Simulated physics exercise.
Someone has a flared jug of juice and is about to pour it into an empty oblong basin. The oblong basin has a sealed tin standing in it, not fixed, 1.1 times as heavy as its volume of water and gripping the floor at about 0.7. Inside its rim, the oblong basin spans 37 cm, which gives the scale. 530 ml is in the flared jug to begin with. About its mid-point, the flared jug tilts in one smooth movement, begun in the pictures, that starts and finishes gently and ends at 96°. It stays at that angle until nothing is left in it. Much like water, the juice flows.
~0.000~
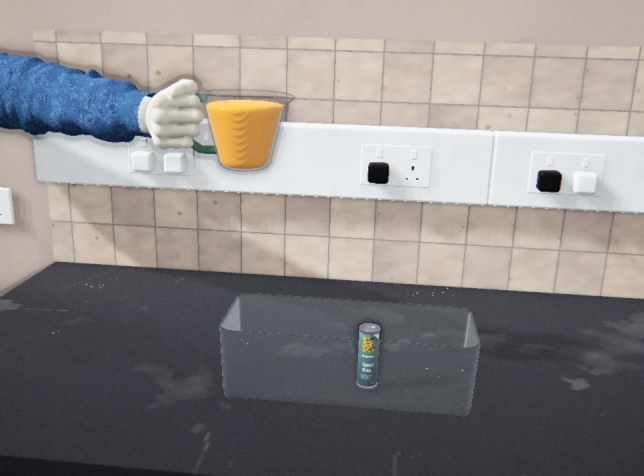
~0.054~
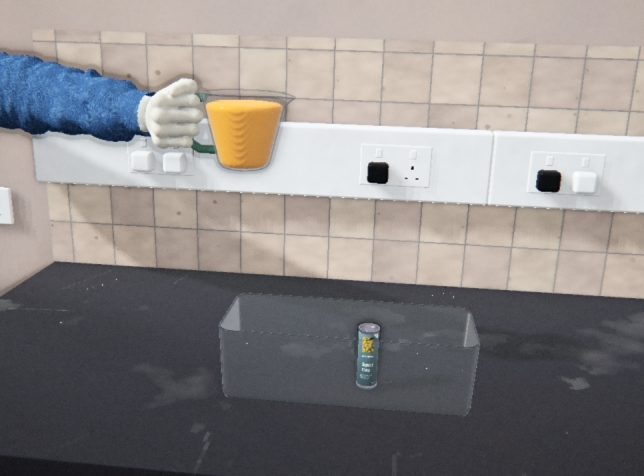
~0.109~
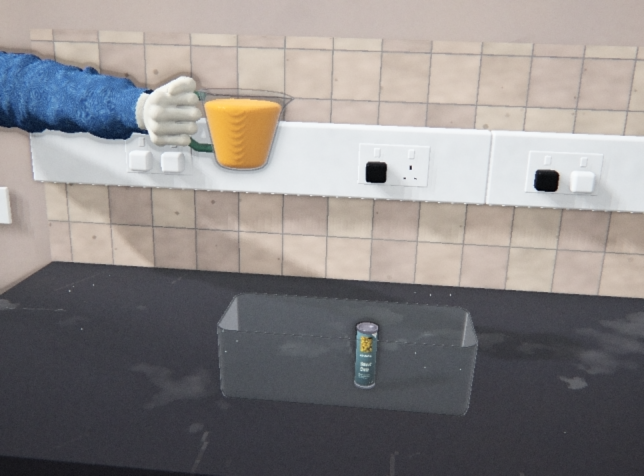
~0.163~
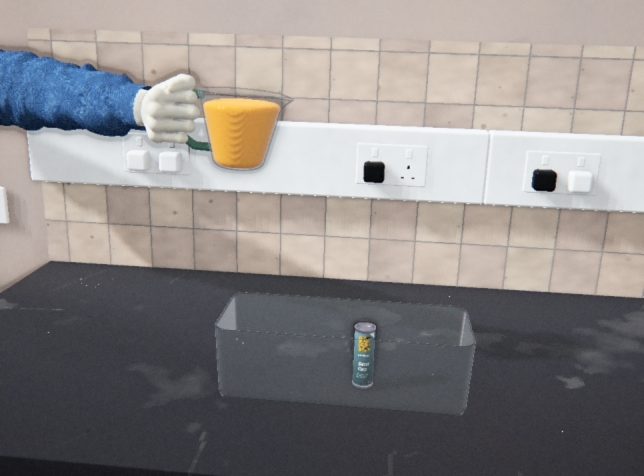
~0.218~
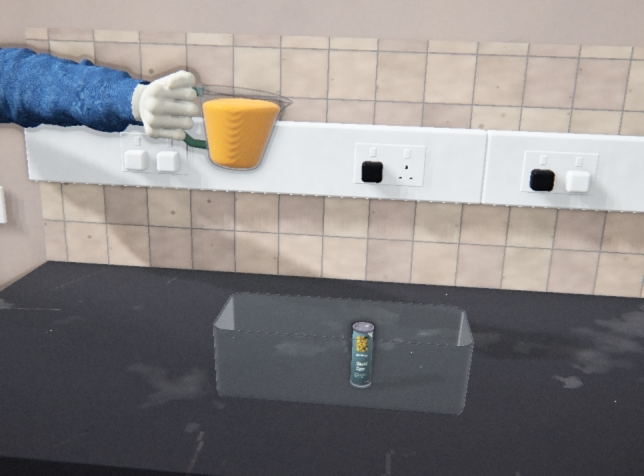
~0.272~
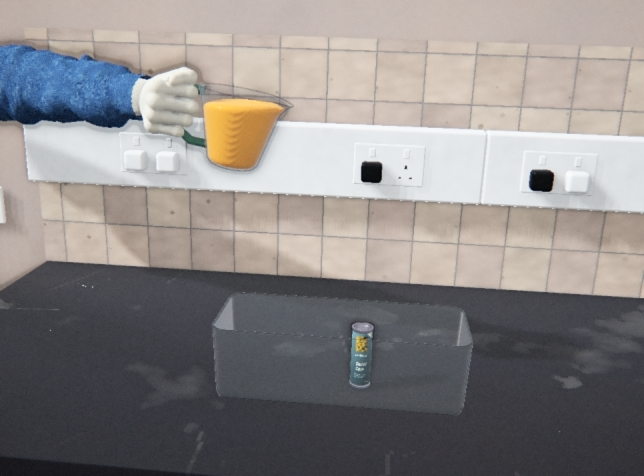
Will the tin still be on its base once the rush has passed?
No, it gets tipped over.
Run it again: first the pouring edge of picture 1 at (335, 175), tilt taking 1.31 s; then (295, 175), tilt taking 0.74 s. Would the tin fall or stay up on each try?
First it stays on its base; then it stays on its base.
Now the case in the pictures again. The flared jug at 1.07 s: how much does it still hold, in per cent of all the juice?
Near 18 percent, more or less.
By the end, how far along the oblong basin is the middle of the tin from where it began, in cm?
It finishes around 8.5 cm from where it began.
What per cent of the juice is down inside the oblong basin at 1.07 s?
Roughly 50 per cent.
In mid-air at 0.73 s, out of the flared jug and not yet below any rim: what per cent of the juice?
Around 26 in a hundred.
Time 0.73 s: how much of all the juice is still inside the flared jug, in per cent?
72 %.
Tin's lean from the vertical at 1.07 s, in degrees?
Looks like some 0 degrees from vertical upright.
Then, 0.73 s in, the tilt is 57° and 72 per cent is still to pour; the tin stands where it began.
Then, 1.07 s in, the tilt is 88° and 18 per cent is still to pour; the tin stands 1 cm from where it began.
Then, 1.43 s in, the tilt is 96° and 0 per cent is still to pour; the tin lies on its side.
Then, 1.81 s in, the tilt is 96° and 0 per cent is still to pour; the tin lies on its side.
Finally, the tin lies on its side.
